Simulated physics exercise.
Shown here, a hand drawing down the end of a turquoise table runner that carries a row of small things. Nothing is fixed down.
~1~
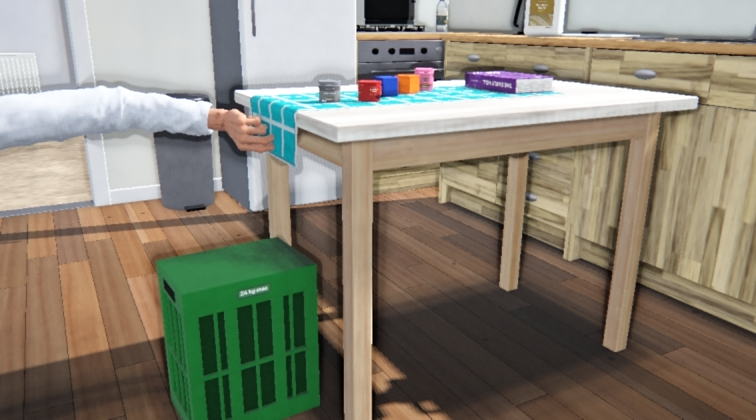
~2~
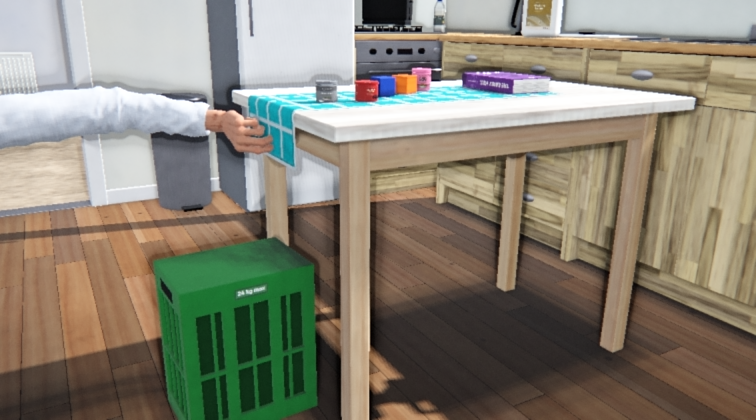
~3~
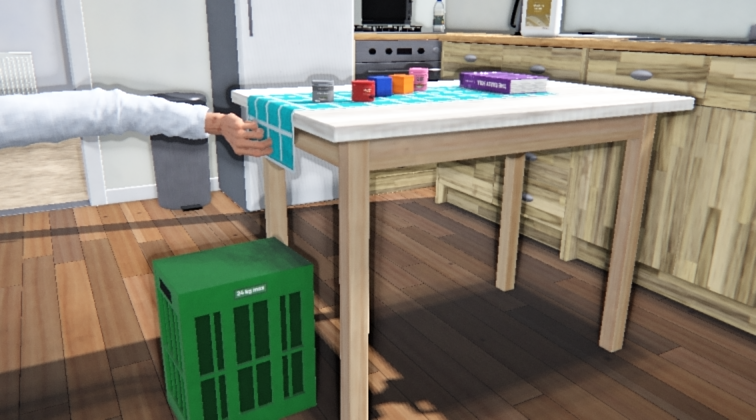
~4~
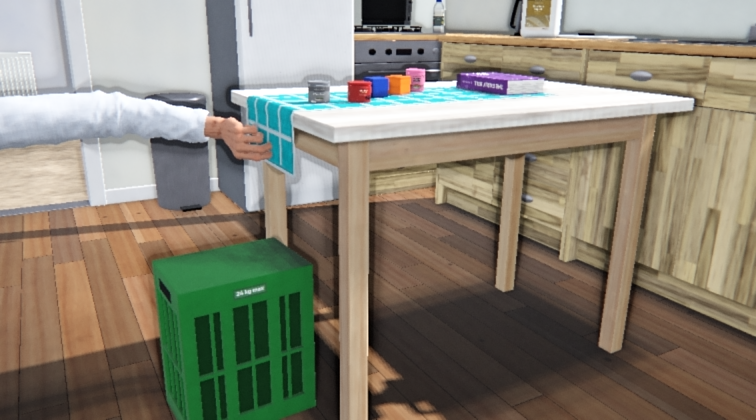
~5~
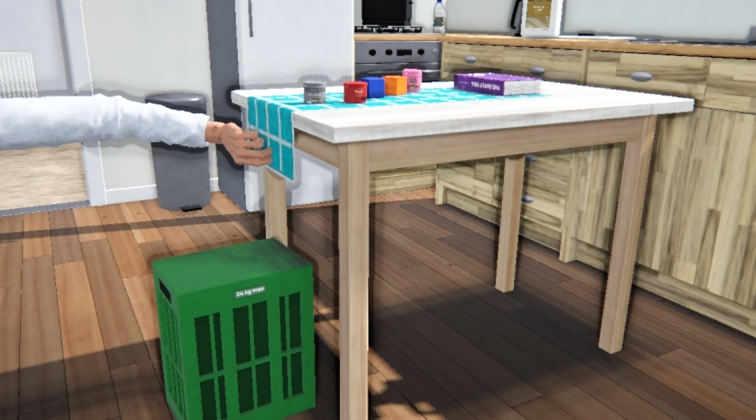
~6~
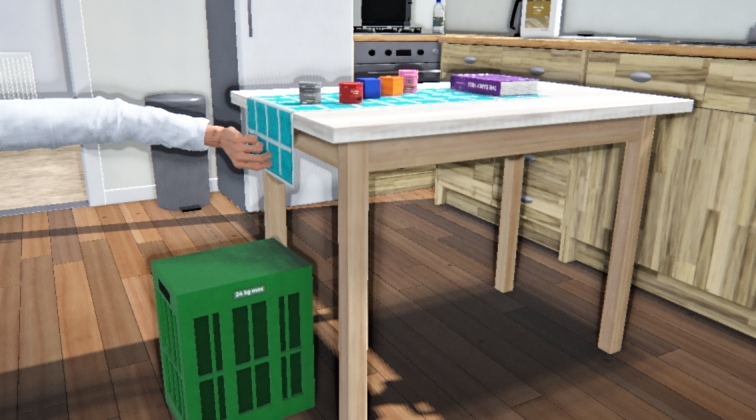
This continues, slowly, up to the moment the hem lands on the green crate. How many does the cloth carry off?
It carries off two.
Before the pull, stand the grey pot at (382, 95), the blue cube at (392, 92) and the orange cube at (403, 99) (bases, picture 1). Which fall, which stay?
The grey pot does not fall; the blue cube does not fall; the orange cube keeps its place on top.
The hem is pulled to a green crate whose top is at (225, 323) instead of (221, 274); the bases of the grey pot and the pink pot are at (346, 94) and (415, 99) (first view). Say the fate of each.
The grey pot goes over, the pink pot comes down.
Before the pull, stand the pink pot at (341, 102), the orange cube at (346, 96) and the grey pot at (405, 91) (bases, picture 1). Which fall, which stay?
The pink pot drops off, the orange cube falls, the grey pot stays on.
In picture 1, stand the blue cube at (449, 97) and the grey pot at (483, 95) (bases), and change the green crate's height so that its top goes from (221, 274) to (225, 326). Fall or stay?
The blue cube does not fall; the grey pot does not fall.
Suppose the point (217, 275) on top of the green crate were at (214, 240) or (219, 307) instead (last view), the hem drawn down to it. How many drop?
In that case 1 and 3.
Early on, hem near (270, 232); grey pot gone.
Midway, hem on the crate; grey pot and red pot gone.
Finally, hem on the crate; grey pot and red pot gone. The answer is two.
